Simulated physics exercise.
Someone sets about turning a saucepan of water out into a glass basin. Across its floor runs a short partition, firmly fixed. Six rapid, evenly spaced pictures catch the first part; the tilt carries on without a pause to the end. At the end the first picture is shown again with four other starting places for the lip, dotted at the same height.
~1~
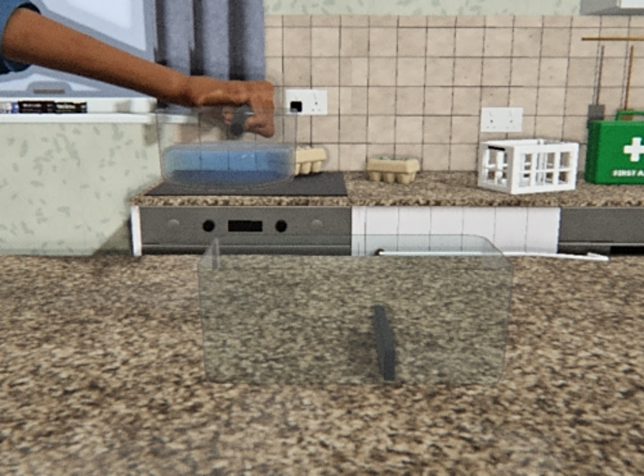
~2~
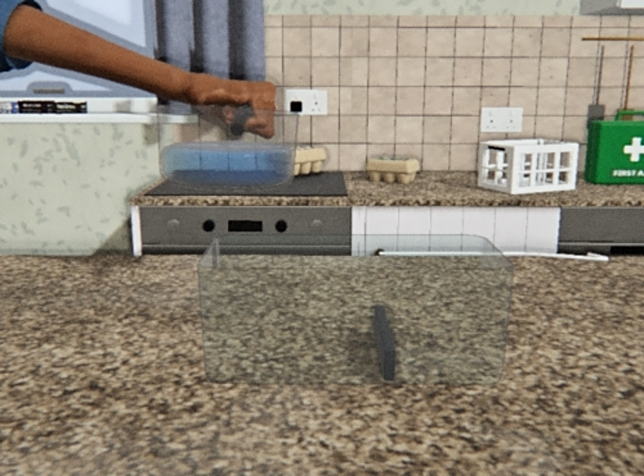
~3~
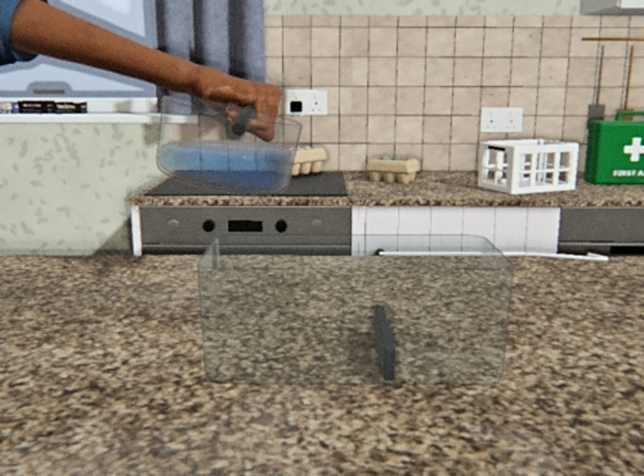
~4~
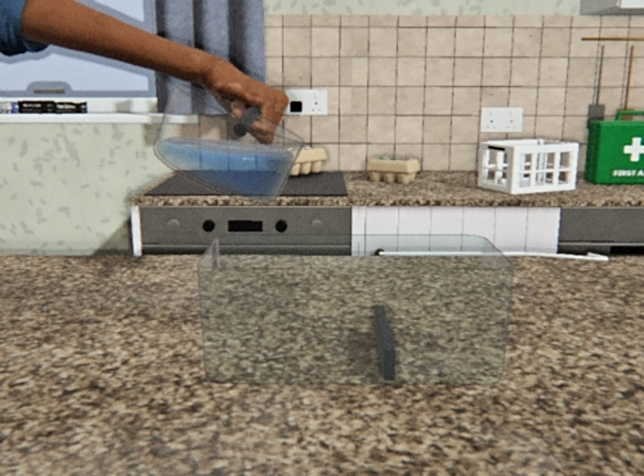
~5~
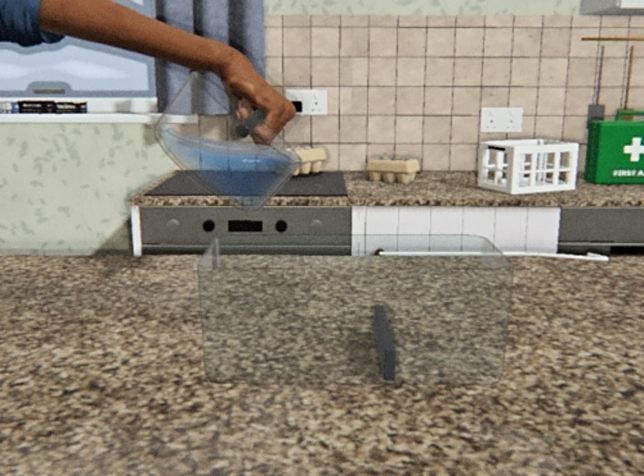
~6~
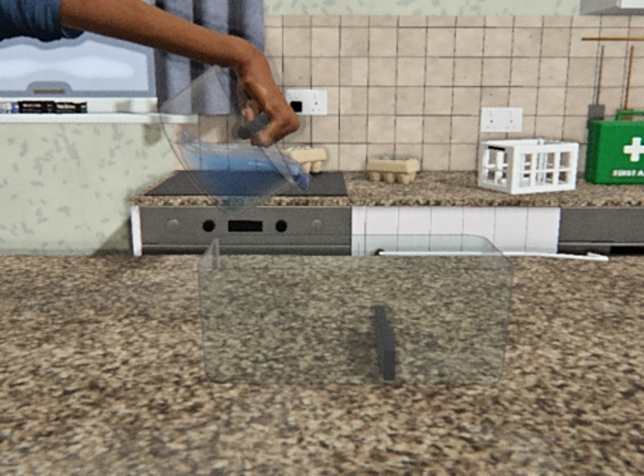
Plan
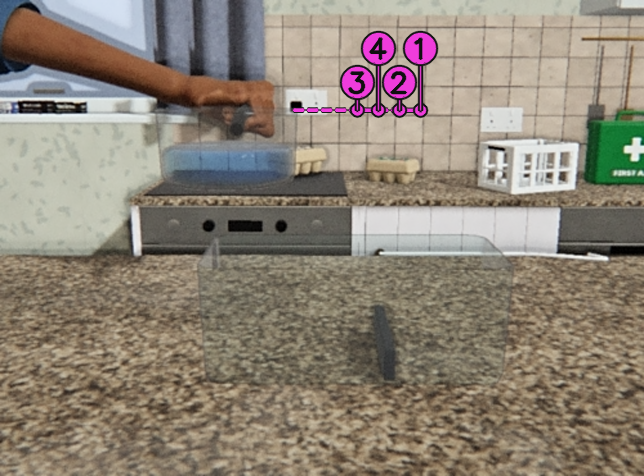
The clip opens on a hand holding a clear container of blue water upright at upper left, above a kitchen counter with an empty glass basin divided by a short dark partition. The hand tilts the container steadily rightward, its lip lowering, until water just passes over the edge.
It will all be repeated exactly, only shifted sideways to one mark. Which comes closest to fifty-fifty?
Best: 3.
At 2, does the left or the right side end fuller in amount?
The right side.
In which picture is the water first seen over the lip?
Picture 6.
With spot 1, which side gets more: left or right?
The right one.
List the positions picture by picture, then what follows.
Upright, lip at (294, 109); basin from (206, 380) to (502, 381); top of the wall at (384, 325); nothing has left yet.
Tipped about 3°, lip at (296, 113); nothing has left yet.
Tipped about 11°, lip at (300, 123); nothing has left yet.
Tipped about 24°, lip at (302, 140); nothing has left yet.
Tipped about 40°, lip at (301, 161); nothing has left yet.
Tipped about 57°, lip at (293, 181); water is over the lip, down to (301, 188).
On the marked copy, 1 at (420, 110); 2 at (399, 110); 3 at (357, 110); 4 at (378, 110).
Choosing 1, about 18 % ends left of the wall and 80 % right of it.
Choosing 2, about 14 % ends left of the wall and 84 % right of it.
Choosing 3, about 50 % ends left of the wall and 50 % right of it.
Choosing 4, about 18 % ends left of the wall and 81 % right of it.
